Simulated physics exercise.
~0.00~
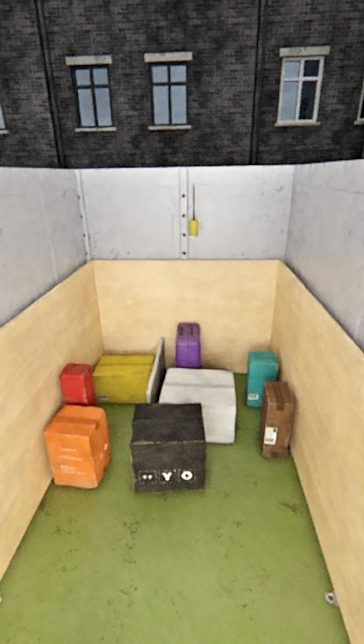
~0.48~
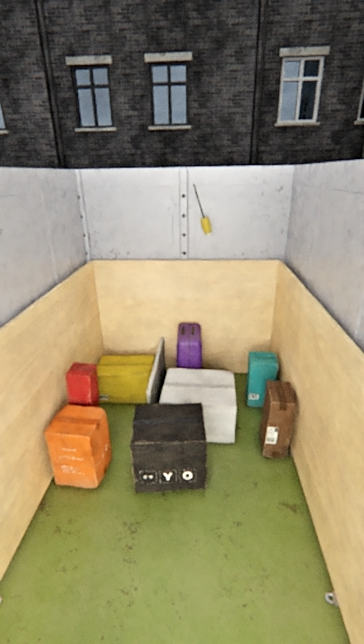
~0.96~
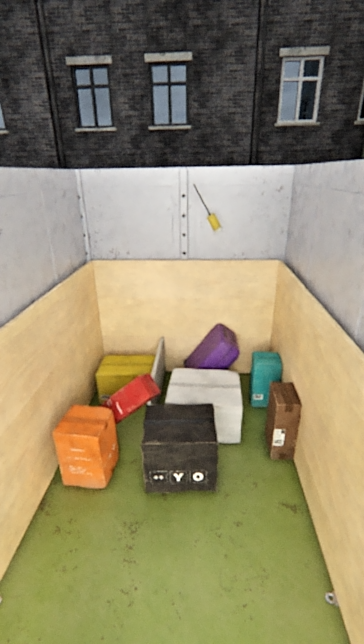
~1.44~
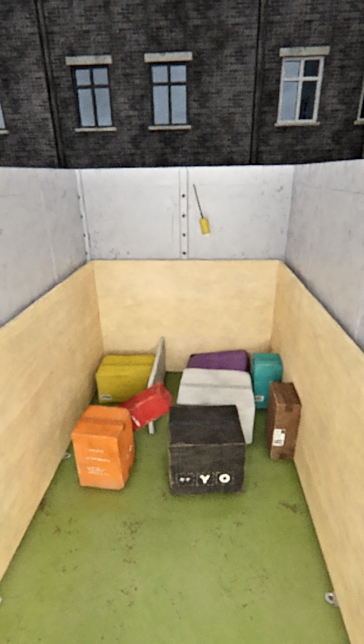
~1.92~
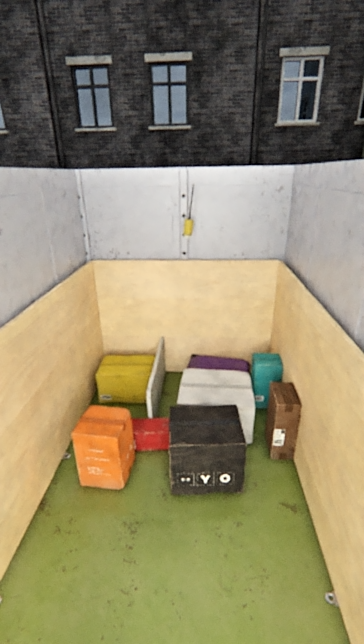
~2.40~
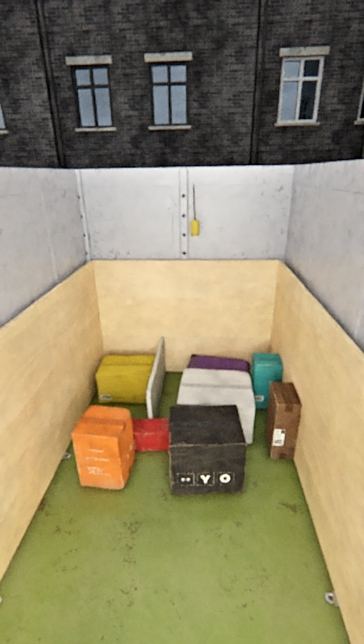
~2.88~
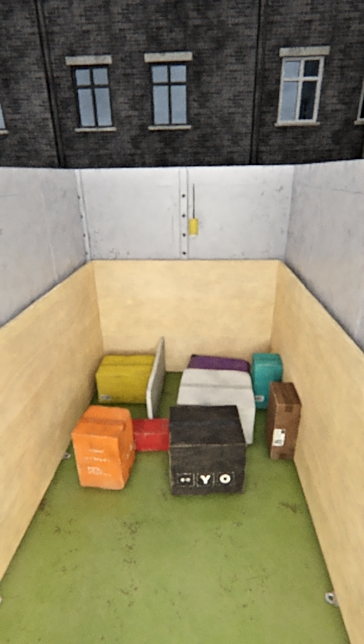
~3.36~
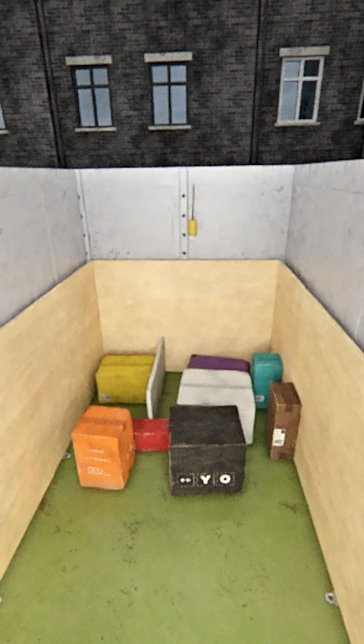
The red box and purple case topple rightward as the black and orange boxes slide right.
